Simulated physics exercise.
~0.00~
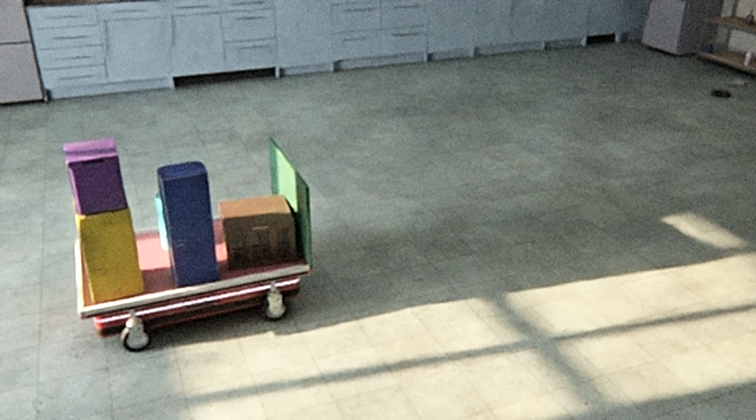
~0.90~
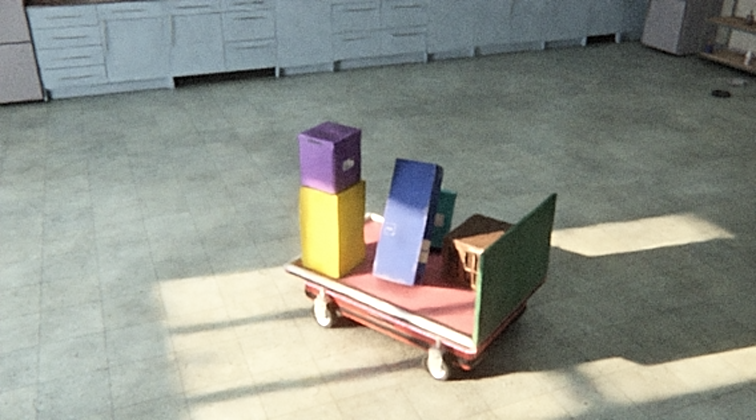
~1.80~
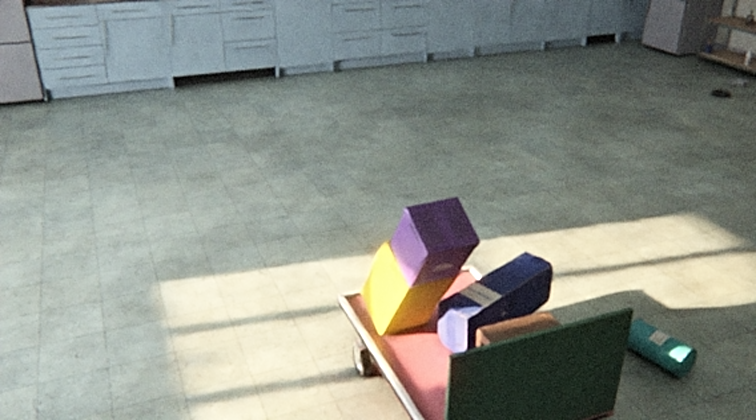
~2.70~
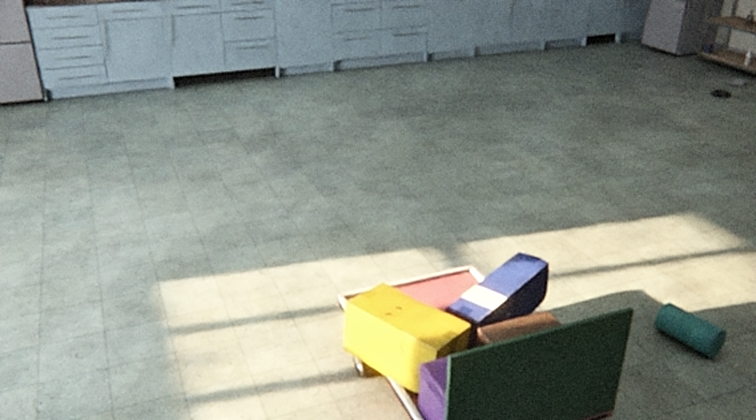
The clip opens on a low wheeled cart at the left of a sunlit room, carrying a purple box stacked on a yellow one, a tall blue box, a brown crate and a partly hidden turquoise canister beside a green end board. The cart rolls right and swings toward the viewer while the blue box and canister lean. As it turns further, the canister lands on the floor at the right and the blue box topples. The yellow and purple boxes then tilt together toward the board. With the cart stopped, both lie fallen beside the blue box, and the canister rests on the floor.
